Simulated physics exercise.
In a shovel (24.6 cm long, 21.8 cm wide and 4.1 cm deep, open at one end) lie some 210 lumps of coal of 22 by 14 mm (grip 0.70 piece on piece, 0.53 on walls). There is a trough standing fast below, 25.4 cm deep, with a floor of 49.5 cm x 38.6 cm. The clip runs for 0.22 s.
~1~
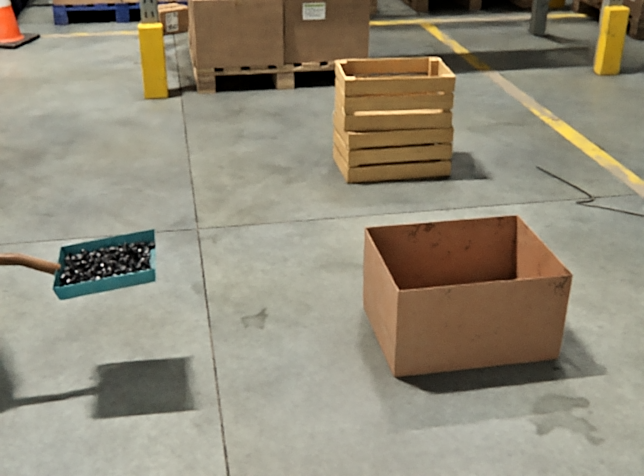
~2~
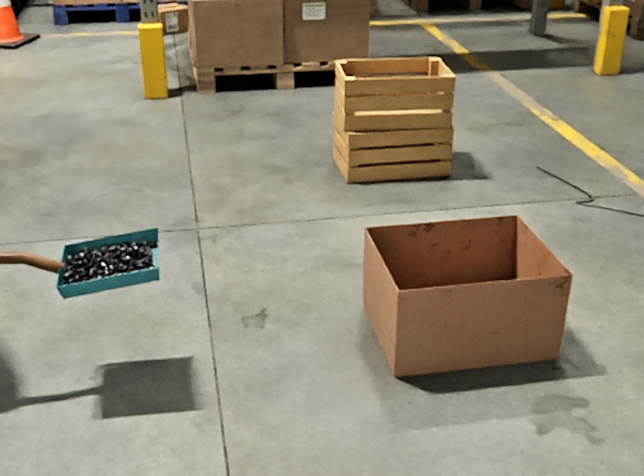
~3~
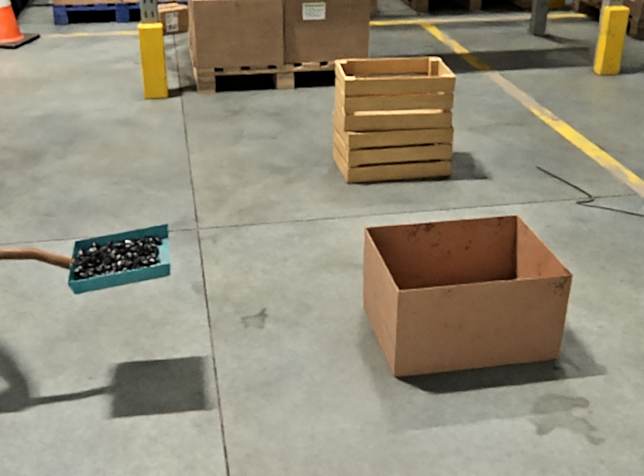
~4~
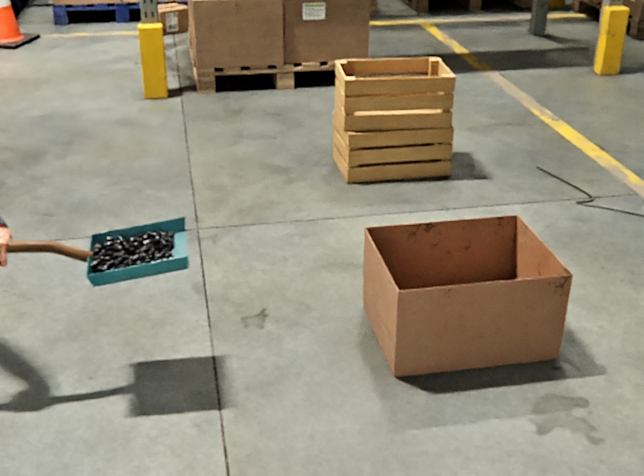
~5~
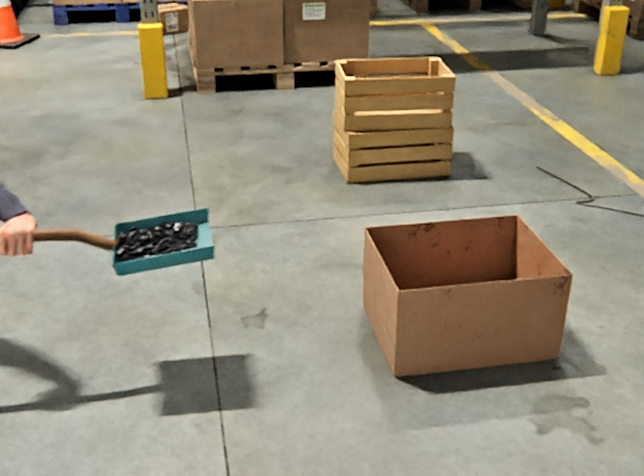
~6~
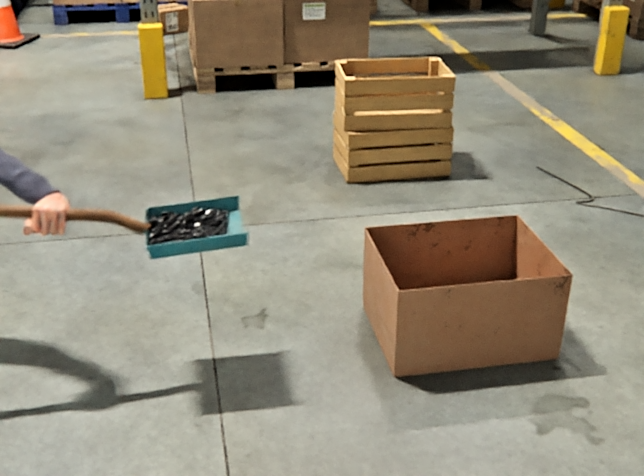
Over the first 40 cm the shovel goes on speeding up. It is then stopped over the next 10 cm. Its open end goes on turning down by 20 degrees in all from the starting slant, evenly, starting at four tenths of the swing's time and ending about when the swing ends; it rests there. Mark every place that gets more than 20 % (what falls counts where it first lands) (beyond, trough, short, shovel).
Taking them in turn, beyond is a pass, the trough is a fail, short is a fail and the shovel is a fail.
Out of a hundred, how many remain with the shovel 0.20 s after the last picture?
The shovel still holds some 0 per cent of the load.
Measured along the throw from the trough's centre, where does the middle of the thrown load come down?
About 60 cm beyond.
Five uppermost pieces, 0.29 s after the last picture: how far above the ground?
55 cm, give or take.
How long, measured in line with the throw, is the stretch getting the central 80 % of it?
Roughly 5 cm.
Then, 0.11 s after the last picture, tilt 8 degrees; shovel 100 %; middle of all pieces near (286, 185).
Then, 0.20 s after the last picture, tilt 13 degrees; in the air 100 %; middle of all pieces near (376, 169).
Then, 0.29 s after the last picture, tilt 13 degrees; in the air 100 %; middle of all pieces near (460, 180).
Then, 0.37 s after the last picture, tilt 13 degrees; in the air 100 %; middle of all pieces near (528, 211).
In the end, beyond 100 %, trough 0 %, short 0 %, shovel 0 %.
